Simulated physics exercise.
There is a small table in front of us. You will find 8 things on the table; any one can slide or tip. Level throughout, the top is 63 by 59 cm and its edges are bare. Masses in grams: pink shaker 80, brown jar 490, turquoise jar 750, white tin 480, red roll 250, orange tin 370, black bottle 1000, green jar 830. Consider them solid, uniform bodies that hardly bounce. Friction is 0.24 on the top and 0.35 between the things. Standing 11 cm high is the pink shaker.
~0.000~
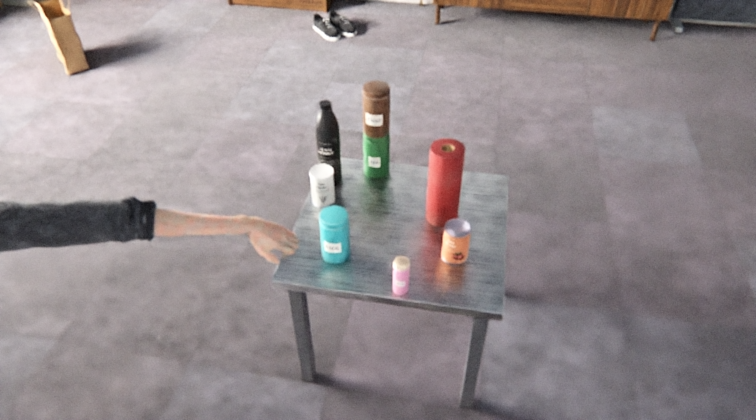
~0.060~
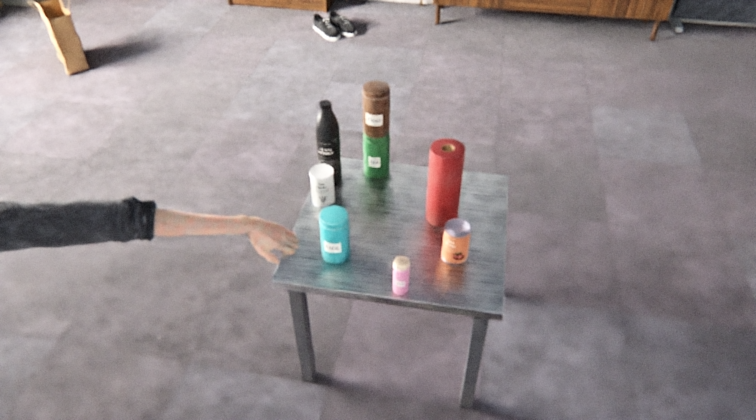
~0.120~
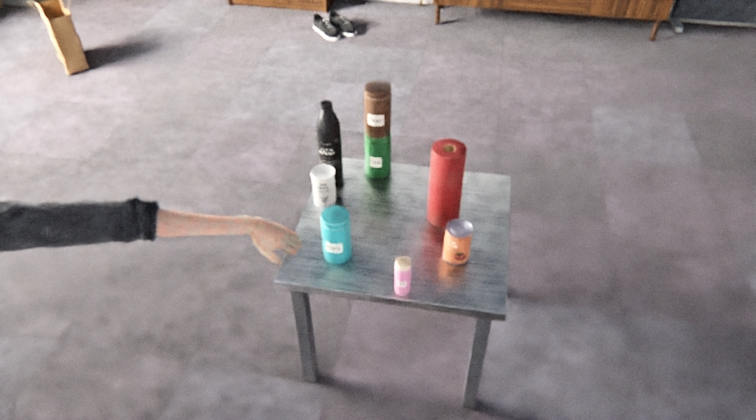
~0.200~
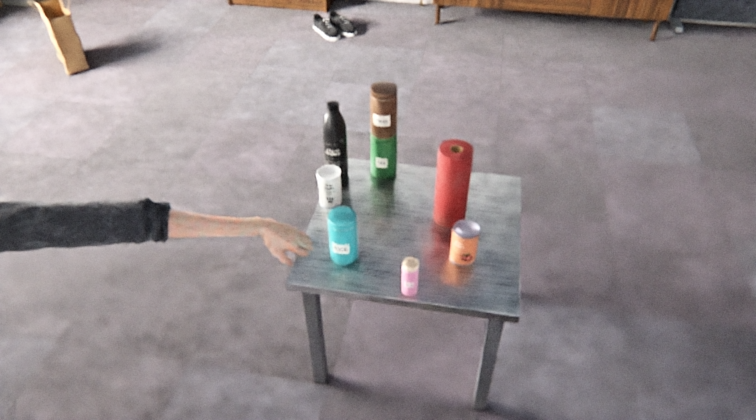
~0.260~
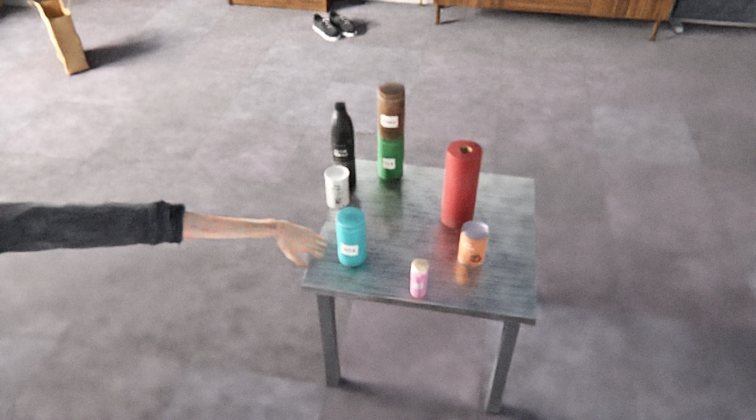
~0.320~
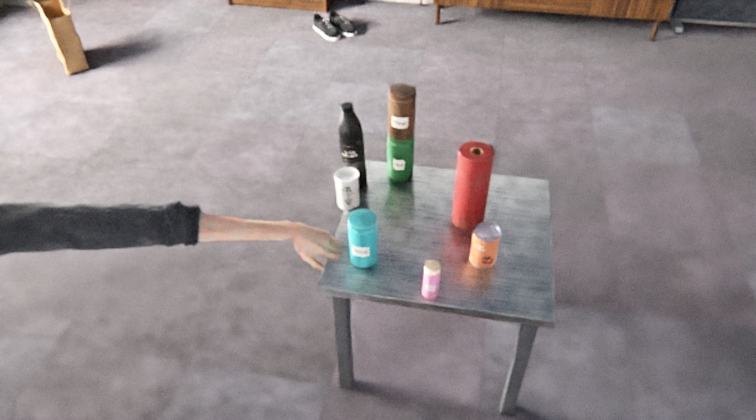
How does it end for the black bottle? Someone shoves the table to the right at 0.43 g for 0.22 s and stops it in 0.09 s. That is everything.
It fails to stay erect.
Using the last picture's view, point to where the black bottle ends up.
Roughly (414, 190).
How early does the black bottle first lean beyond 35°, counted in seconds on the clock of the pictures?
About 0.7 seconds.
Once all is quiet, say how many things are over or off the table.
That comes to 1.
After 0.42 s, table along by 14 cm; black bottle 7° off upright near (364, 146); white tin moved 2 cm; turquoise jar moved 2 cm.
After 0.62 s, table along by 14 cm; black bottle 24° off upright near (378, 148).
In the end (2.1 s), toppled on the table, black bottle; the other 7 under 5 cm from the start. In the last view, black bottle near (414, 190).
